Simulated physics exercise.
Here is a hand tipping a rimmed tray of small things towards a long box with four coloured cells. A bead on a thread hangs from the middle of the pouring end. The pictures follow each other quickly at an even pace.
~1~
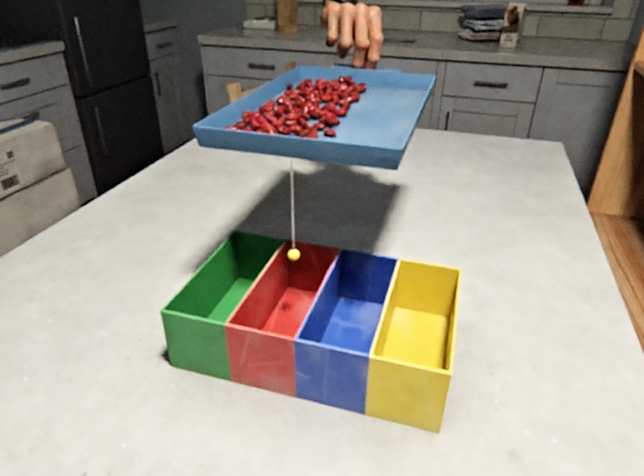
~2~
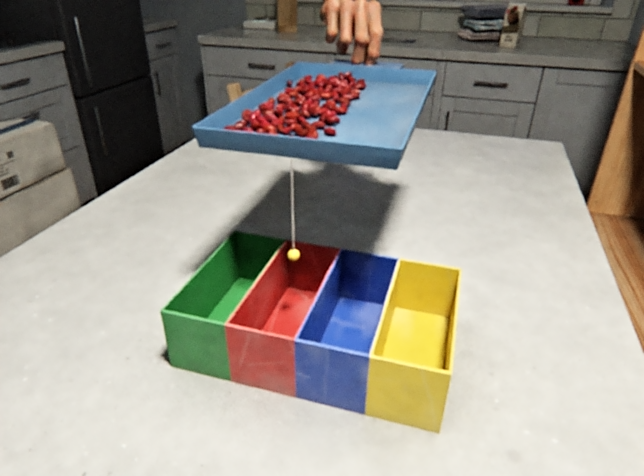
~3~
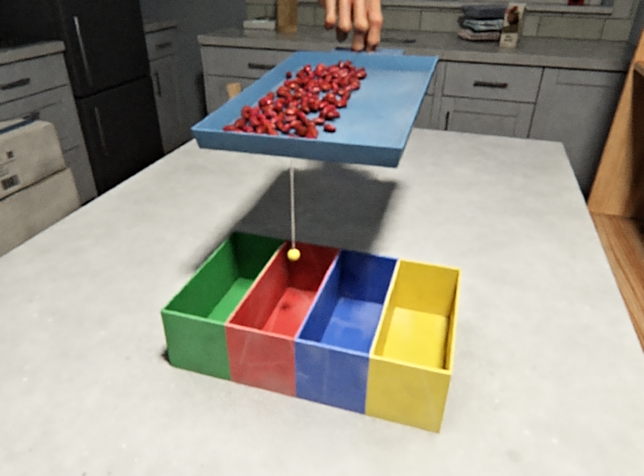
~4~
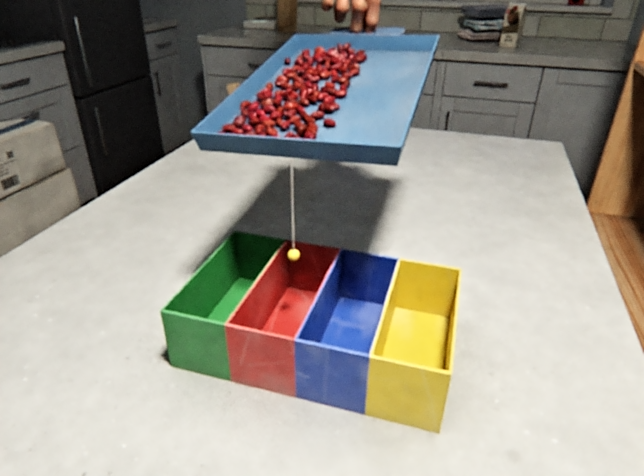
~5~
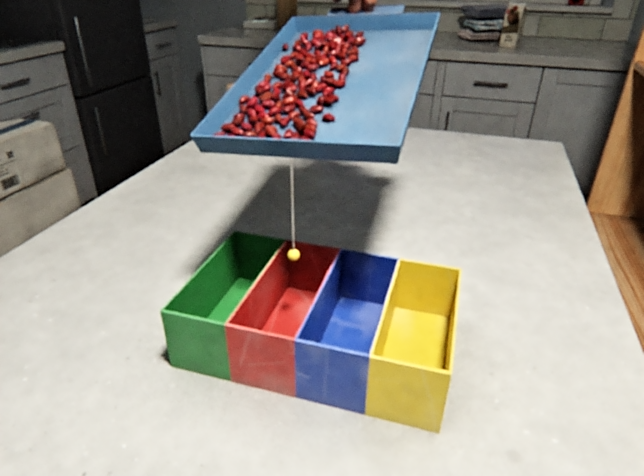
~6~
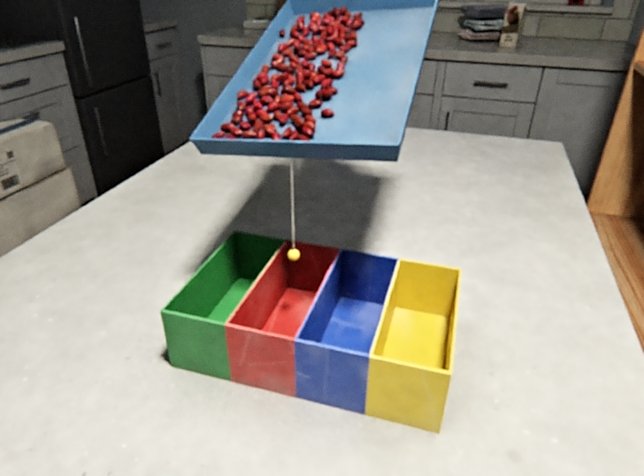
In a kitchen, a hand holds a blue tray of red beans above a pale table, where a box with green, red, blue and yellow cells sits beneath a hanging yellow bead. The hand raises the far end, steepening the tray's tilt, and passes out of view while the box stays still.
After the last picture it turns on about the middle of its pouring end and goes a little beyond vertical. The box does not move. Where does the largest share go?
The green cell gets the most.
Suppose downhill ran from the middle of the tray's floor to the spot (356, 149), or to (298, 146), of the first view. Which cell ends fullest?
First the blue one, then green.
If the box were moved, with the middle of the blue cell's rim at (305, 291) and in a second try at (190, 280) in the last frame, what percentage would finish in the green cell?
First some 30, then 0 per cent.
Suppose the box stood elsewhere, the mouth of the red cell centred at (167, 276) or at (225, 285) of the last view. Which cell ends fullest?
In turn: That blue cell; the red one.
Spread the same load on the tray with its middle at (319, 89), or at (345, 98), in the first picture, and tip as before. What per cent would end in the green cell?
First some 40, then 50 per cent.
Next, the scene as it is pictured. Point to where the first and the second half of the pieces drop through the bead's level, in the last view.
Early half (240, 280), late half (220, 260).
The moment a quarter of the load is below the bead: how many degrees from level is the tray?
Roughly 115°.
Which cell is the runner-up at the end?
Second comes the cell in red.
Just after the last frame, tray tipped steeply; every one on the tray.
A moment on, tray tipped past a quarter turn; almost all on the tray; just a few in the blue cell; just a few in the green cell; about a tenth falling or outside the box.
Further on, tray tipped past a quarter turn; roughly half in the green cell; roughly a quarter in the red cell; just a few in the blue cell; roughly a quarter falling or outside the box.
When it is over, tray tipped past a quarter turn; roughly half in the green cell; roughly a quarter in the red cell; just a few in the blue cell; not one in the yellow cell; roughly a quarter outside the box.
